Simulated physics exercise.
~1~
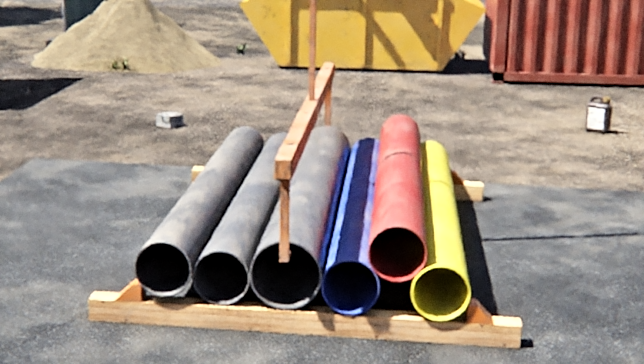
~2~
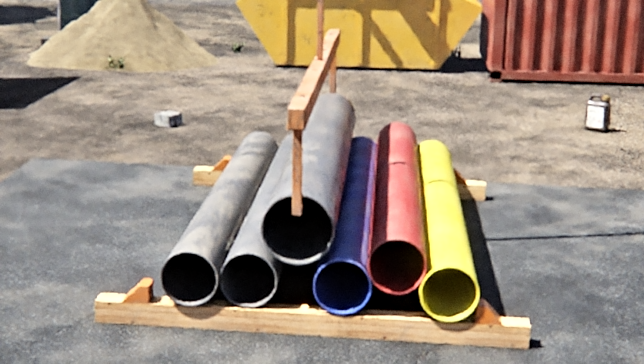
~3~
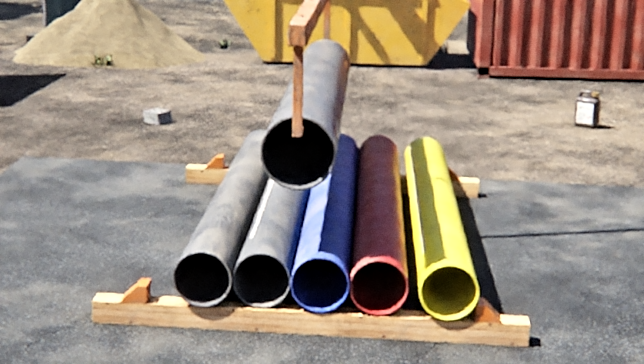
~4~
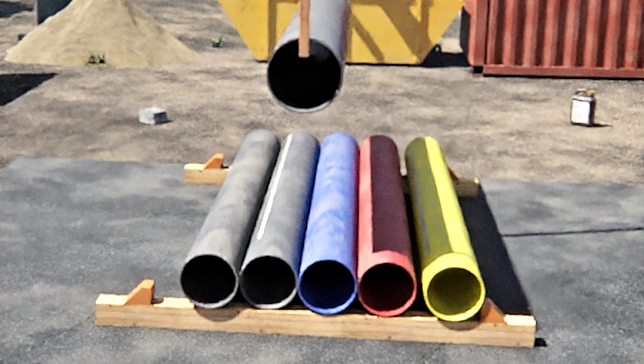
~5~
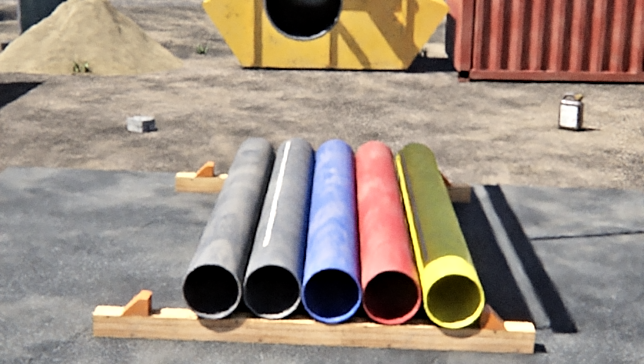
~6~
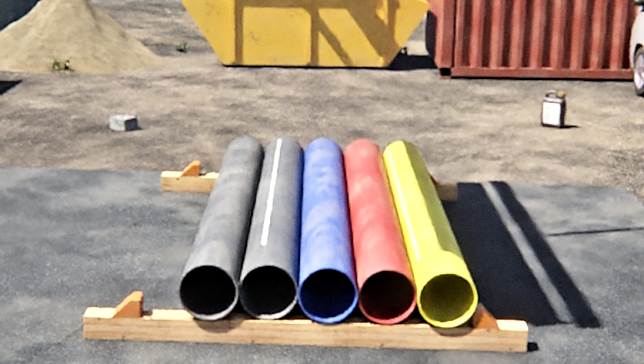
Grey pipe rising from a row on an orange beam, red pipe dropping into line beside blue, five pipes left lying side by side.
